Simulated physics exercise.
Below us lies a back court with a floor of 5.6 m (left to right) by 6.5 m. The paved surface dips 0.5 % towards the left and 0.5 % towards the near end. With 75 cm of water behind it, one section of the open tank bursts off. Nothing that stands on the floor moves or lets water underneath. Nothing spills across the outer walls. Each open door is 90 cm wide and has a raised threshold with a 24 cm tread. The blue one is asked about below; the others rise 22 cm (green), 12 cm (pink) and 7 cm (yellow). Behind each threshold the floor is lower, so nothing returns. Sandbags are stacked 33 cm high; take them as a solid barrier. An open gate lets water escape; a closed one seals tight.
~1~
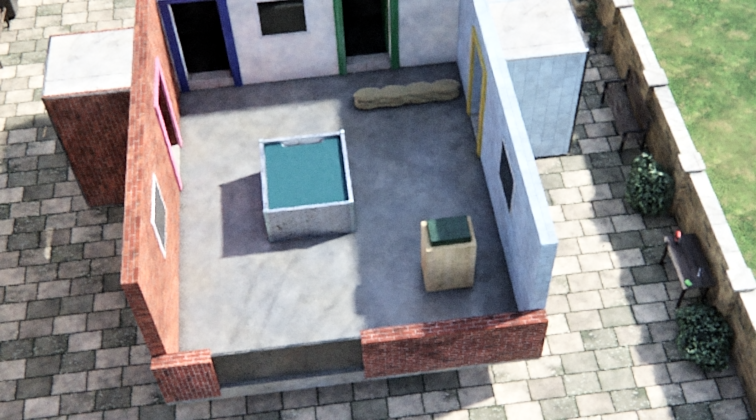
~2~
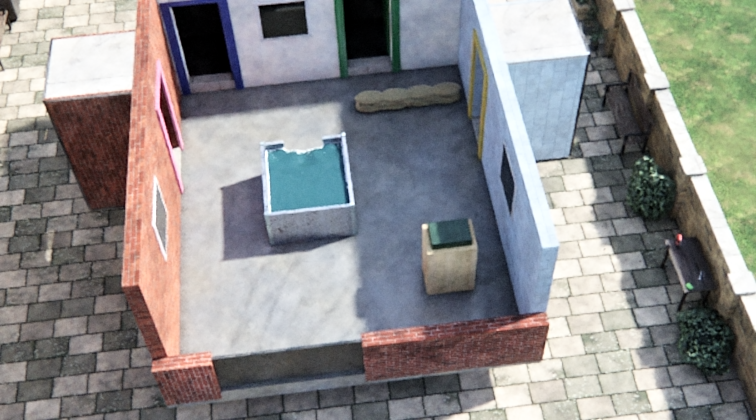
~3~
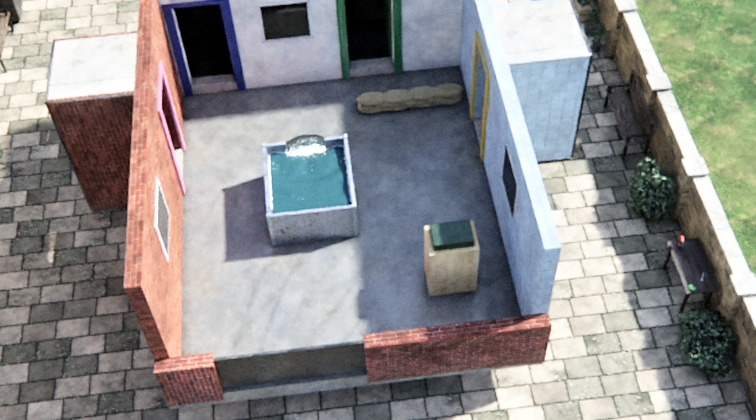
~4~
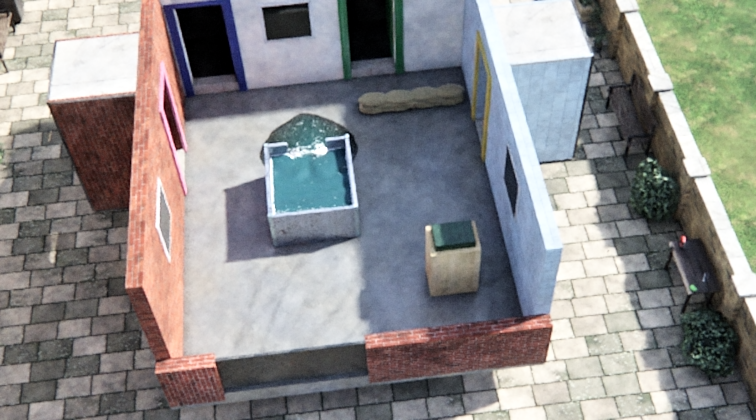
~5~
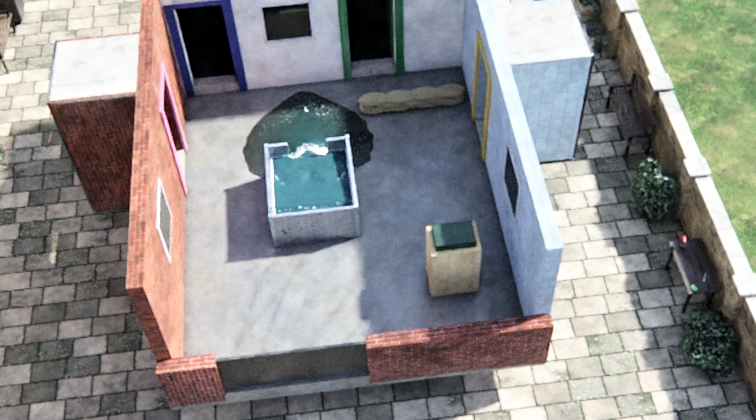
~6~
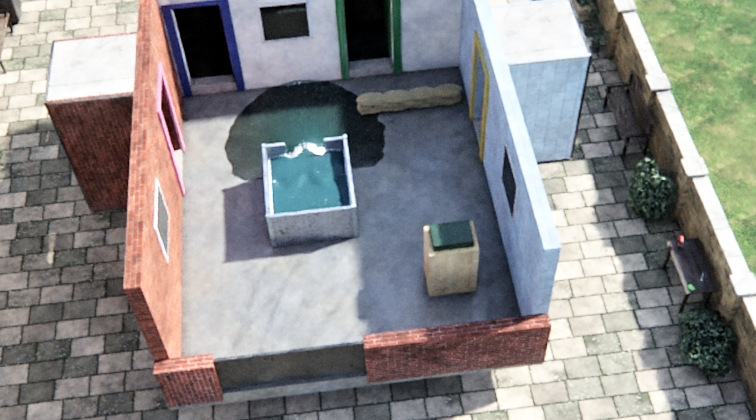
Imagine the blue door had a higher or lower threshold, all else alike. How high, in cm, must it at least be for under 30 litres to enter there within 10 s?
Some 13 cm above the ground.
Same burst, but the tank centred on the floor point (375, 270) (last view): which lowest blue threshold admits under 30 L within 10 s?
Some 9.0 cm.
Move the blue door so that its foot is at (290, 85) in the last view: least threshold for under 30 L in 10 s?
About 21 cm.
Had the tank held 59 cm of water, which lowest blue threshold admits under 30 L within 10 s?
Some 9.0 cm.
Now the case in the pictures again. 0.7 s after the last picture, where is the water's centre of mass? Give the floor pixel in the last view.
At about (307, 161).
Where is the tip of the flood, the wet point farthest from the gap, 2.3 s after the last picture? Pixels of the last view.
Around (459, 66).
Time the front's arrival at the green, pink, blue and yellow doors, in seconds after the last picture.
Arrival: Green 0.3 s, pink 1.1 s, blue 0.3 s, yellow 1.6 s.
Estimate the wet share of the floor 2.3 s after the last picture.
About 35 per cent.
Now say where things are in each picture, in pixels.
The first frame shows the open tank at (305, 174) is whole and still, 75 cm deep; the blue door at (204, 51) is dry.
In the second frame, water pours out on the far side and has run 0.3 m, to a hidden place; about 11 cm deep outside, 75 cm at the back.
In the third frame, water pours out on the far side and has run 0.9 m, to (303, 138); about 11 cm deep outside, 75 cm at the back.
In the fourth frame, the gap is on the far side, the front 1.4 m out at (296, 119); the back of the open tank holds 69 cm.
In the fifth frame, water pours out on the far side and has run 2.0 m, to (298, 97); about 5 cm deep outside, 63 cm at the back.
In the sixth frame, water pours out on the far side and has run 2.4 m, to (276, 86); about 4 cm deep outside, 64 cm at the back; 0.9 m in a straight line remain to the blue door at (207, 56).
Then, 0.7 s after the last picture water covers 25 % of the floor, deepest (30 cm) near (308, 164); 16 cm at the blue door, 0 litres in over its 23 cm threshold.
Then, 2.3 s after the last picture water covers 35 % of the floor, deepest (22 cm) near (464, 85); 18 cm at the blue door, 1 litre in over its 23 cm threshold.
Then, 9.3 s after the last picture water covers 95 % of the floor, deepest (10 cm) near (183, 129); 9 cm at the blue door, 1 litre in over its 23 cm threshold.
At the blue door as built, the water peaked near 19 cm, 1.5 s after the last picture.
Run again over the same 10 s with other heights there, 53 litres in over 10.5 cm, 19 litres over 14.5 cm. The limit of 30 litres is kept from about 13 cm up.
